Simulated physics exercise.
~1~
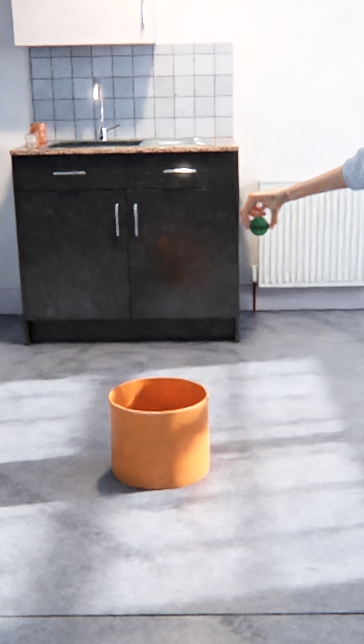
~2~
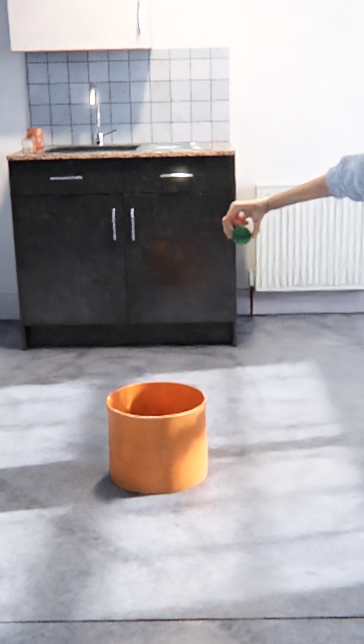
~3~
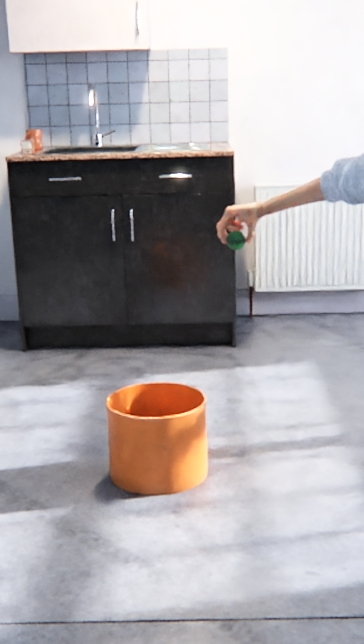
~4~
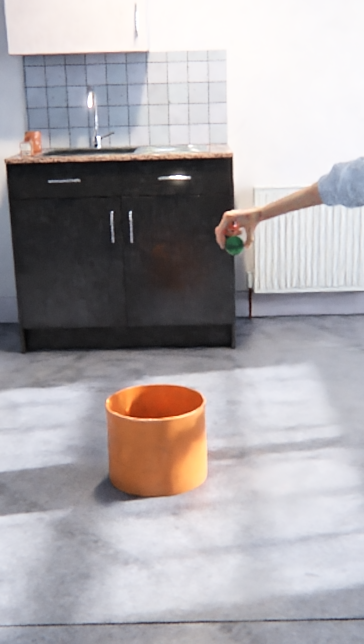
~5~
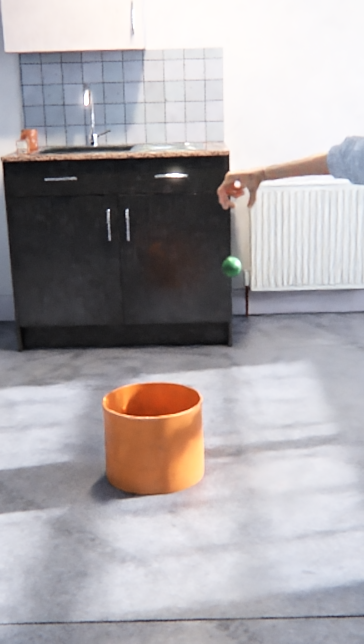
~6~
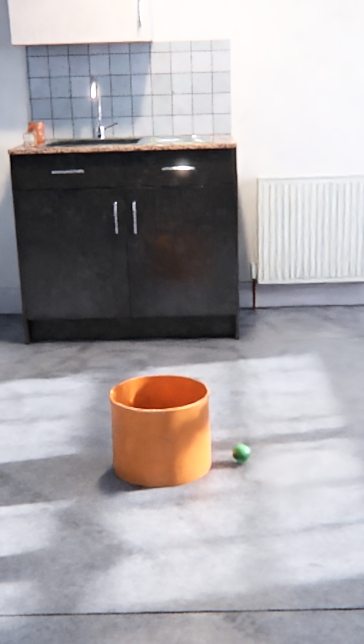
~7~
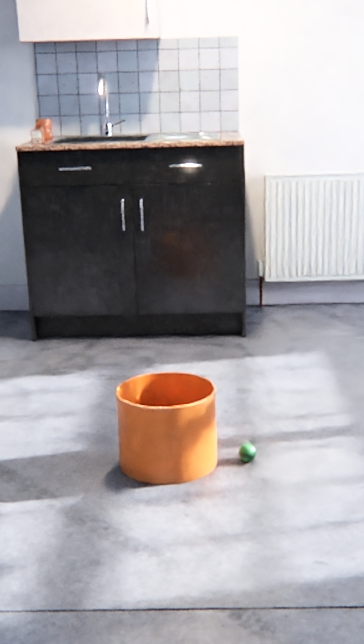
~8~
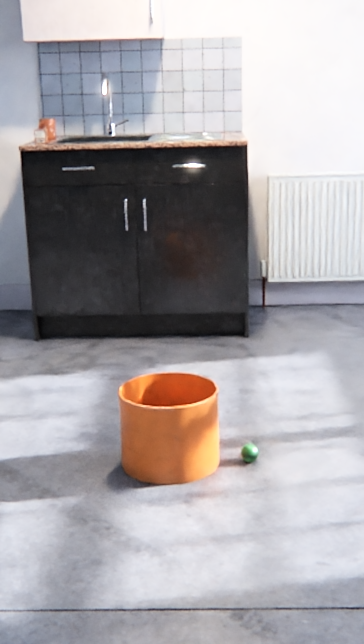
Green ball dropping from a person's outstretched hand, missing the orange bucket and coming to rest on the floor to its right.
